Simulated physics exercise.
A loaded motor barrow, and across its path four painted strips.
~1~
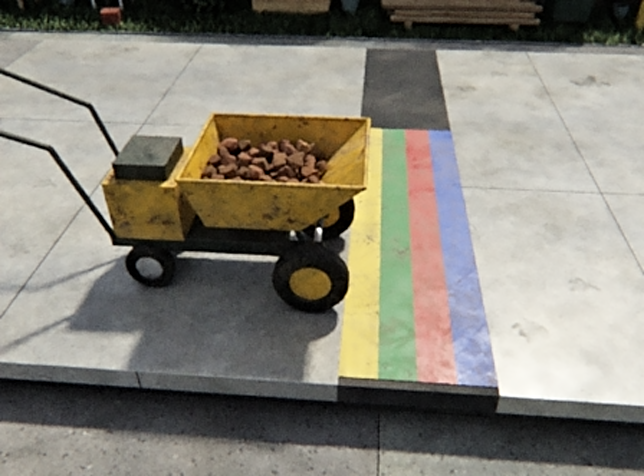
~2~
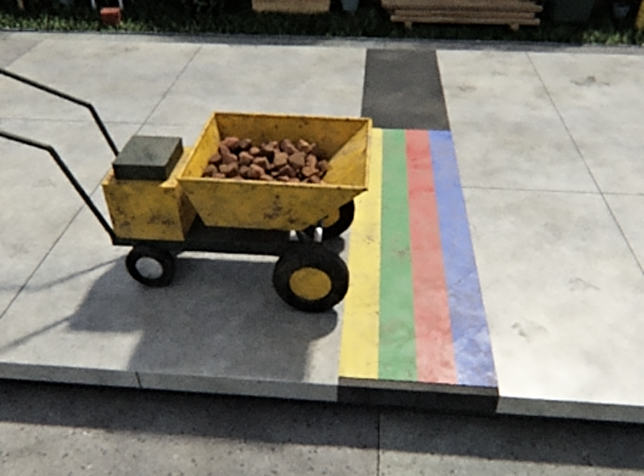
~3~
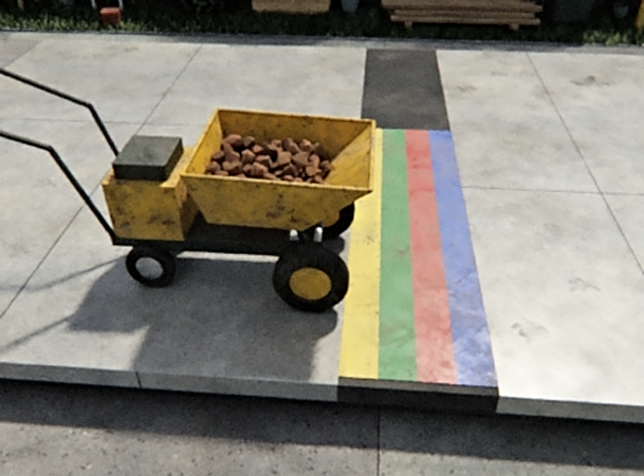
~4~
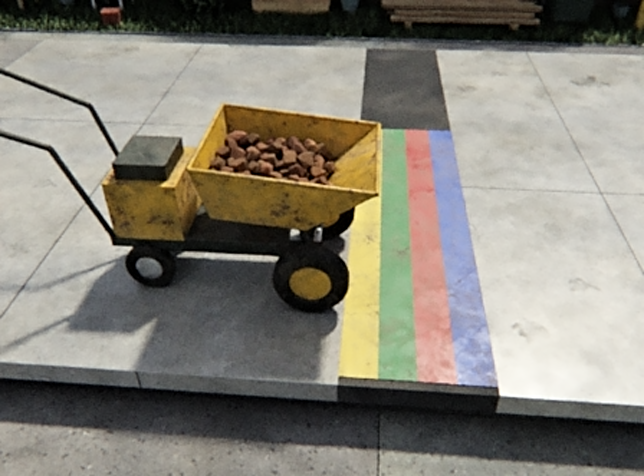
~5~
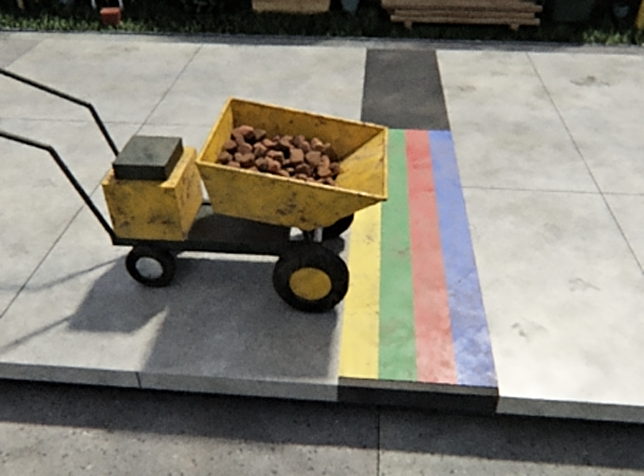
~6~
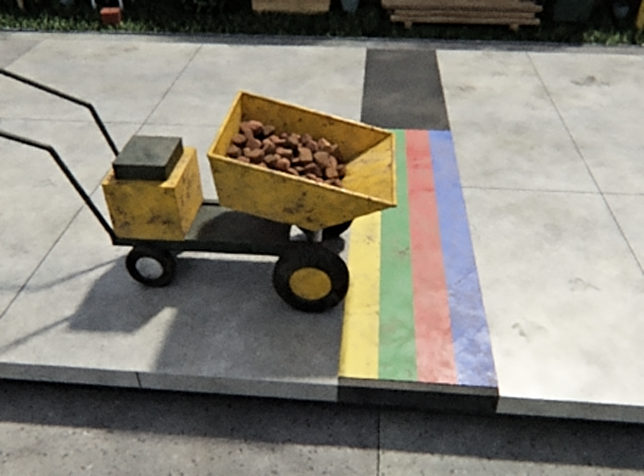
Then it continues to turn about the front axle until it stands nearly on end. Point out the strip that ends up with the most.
The blue one ends up with the most.
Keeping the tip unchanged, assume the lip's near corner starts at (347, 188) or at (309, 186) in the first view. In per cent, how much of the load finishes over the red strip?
30 and 30 percent, in that order.
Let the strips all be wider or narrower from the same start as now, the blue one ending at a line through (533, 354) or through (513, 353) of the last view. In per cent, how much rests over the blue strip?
About 40 per cent first, then about 40 per cent.
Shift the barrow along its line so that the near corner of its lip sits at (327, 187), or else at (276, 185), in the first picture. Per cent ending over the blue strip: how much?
Roughly 30 per cent, and 10 per cent.
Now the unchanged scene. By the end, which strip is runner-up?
The red strip.
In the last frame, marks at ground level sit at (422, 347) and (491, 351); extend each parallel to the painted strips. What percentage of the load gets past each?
Roughly 90 and 40 percent.
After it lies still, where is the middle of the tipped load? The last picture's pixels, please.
(470, 274).
Shortly afterwards, skip tipped steeply; the whole lot in the skip.
Next, skip tipped steeply; the bulk in the skip; a little over the red strip; a little over the blue strip; only a few falling.
Some moments later, skip tipped right over; a little in the skip; a little over the red strip; near a third over the blue strip; near a third off the paint.
In the end, skip tipped right over; a little in the skip; none at all over the yellow strip; none at all over the green strip; a little over the red strip; near a third over the blue strip; near a third off the paint.
